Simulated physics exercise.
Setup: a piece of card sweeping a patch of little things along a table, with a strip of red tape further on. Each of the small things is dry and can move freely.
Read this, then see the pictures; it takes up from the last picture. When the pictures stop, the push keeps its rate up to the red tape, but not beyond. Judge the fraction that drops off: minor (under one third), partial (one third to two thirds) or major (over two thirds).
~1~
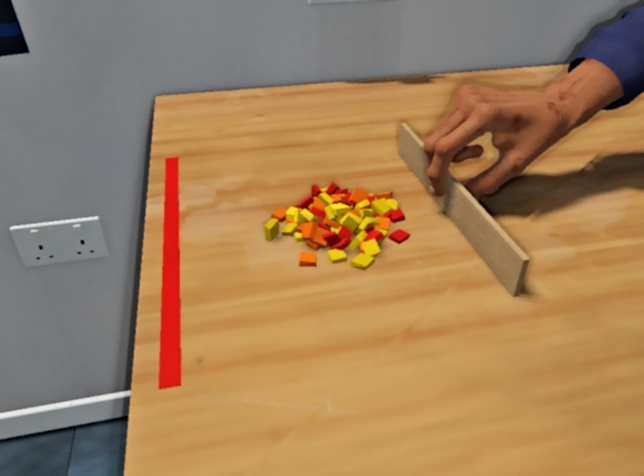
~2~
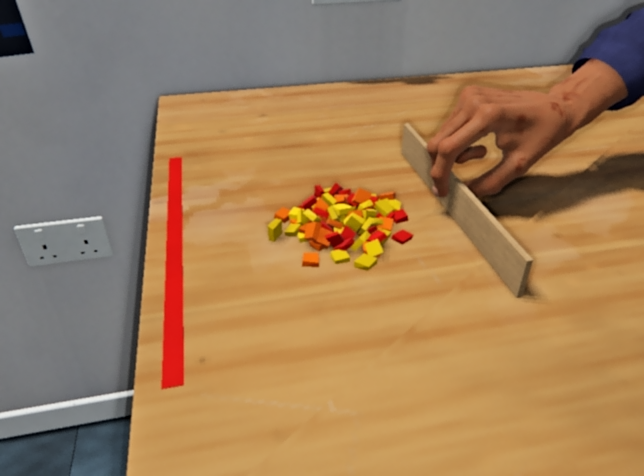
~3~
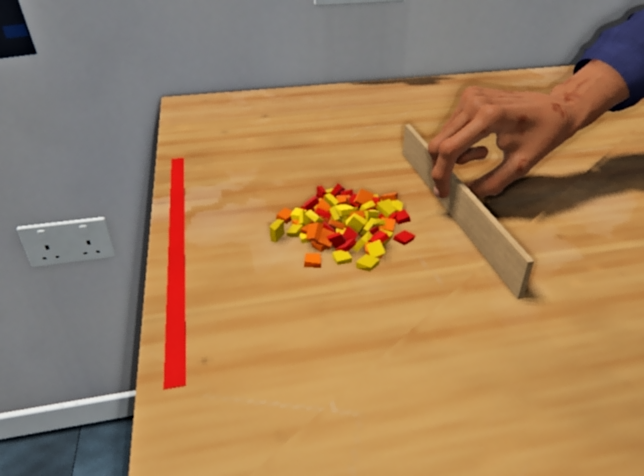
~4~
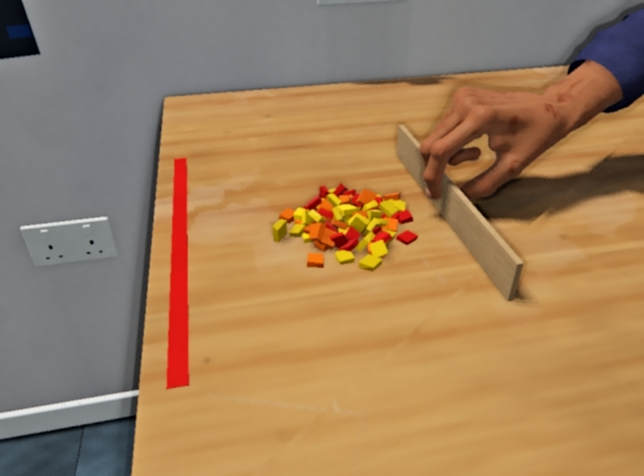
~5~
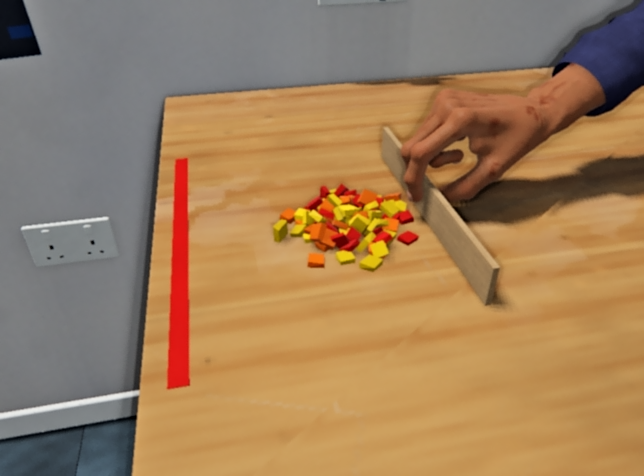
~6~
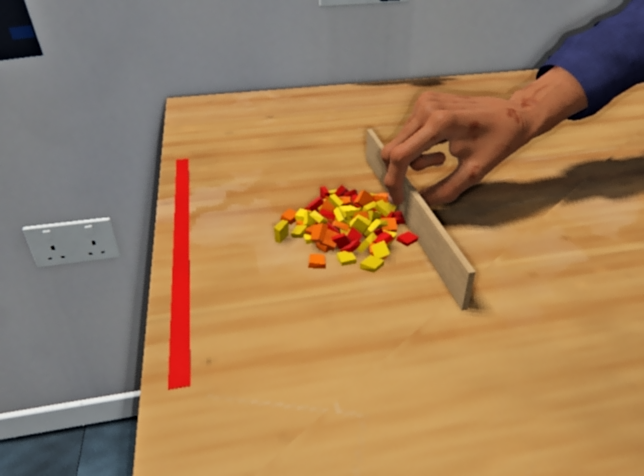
A major fraction drops off.
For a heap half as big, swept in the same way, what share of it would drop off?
Result: Near 80 %.
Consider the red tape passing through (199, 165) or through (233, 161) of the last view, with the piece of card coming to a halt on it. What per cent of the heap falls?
About 60 % and 10 %.
Just after the last frame, piece of card still moving, near (289, 199); heap all on the table, its front near (191, 241).
A moment on, piece of card stopped at the red tape; heap the larger part over the edge.
When it is over, piece of card stopped at the red tape; heap the larger part over the edge.
